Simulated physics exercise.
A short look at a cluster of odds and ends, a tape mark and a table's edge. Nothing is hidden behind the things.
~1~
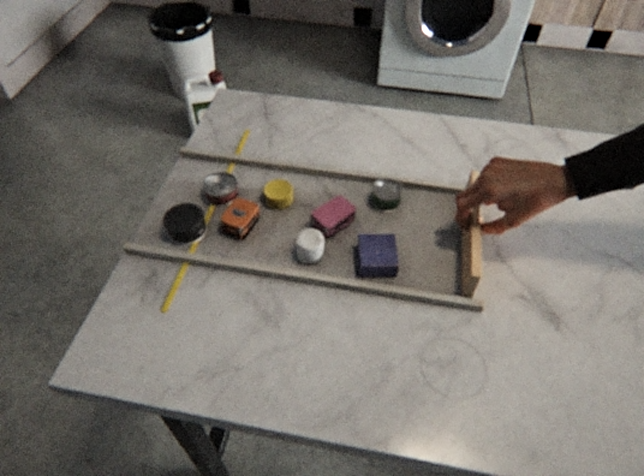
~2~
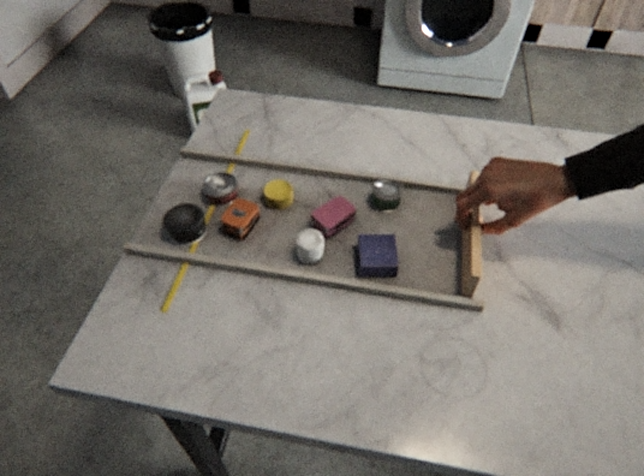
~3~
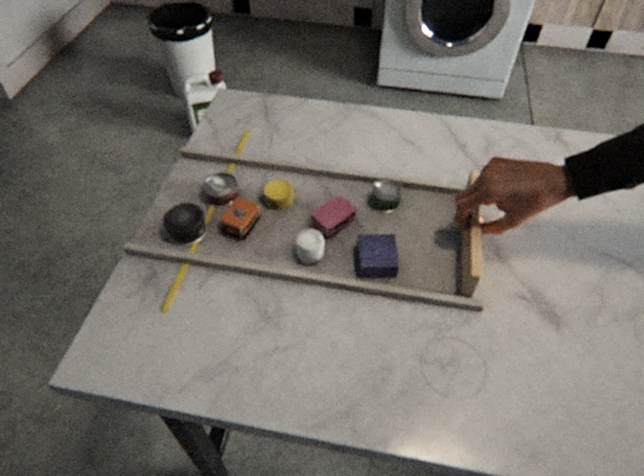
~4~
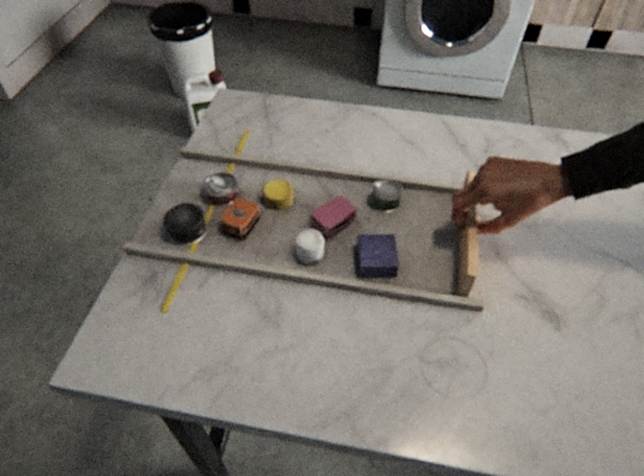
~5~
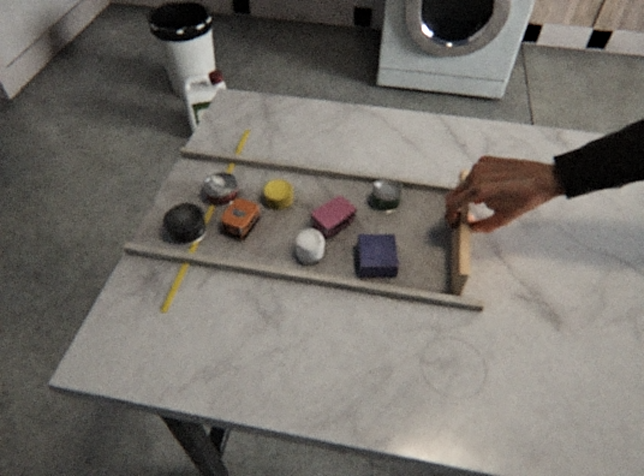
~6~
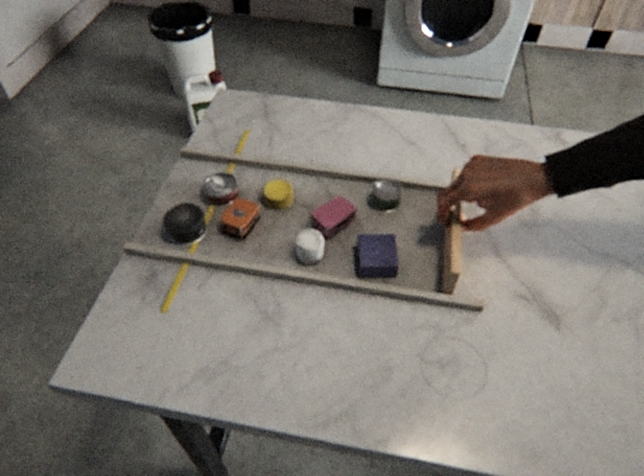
On a marble table, a hand holds a wooden board upright behind small tins and blocks, then slides it slightly left.
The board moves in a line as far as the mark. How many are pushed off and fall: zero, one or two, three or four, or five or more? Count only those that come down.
In the end the number that fall off is one or two.
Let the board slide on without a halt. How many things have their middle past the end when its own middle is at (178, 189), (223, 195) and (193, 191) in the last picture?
The counts: 5, 1 and 4.
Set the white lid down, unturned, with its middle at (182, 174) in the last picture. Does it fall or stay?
The white lid does not fall.
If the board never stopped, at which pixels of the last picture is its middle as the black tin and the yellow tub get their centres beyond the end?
At (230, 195) for the black tin; at (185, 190) for the yellow tub.
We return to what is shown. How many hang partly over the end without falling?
1 of them.
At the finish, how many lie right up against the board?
In contact: 3.
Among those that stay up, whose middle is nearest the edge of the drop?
That is the orange case.
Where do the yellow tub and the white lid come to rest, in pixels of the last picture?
Near (188, 178) and (149, 225).
Soon after, none off yet; black tin at rest near (186, 224); red tin at rest near (221, 190); orange case at rest near (240, 219).
At rest, the number that fall off is one or two; fallen, red tin and black tin.
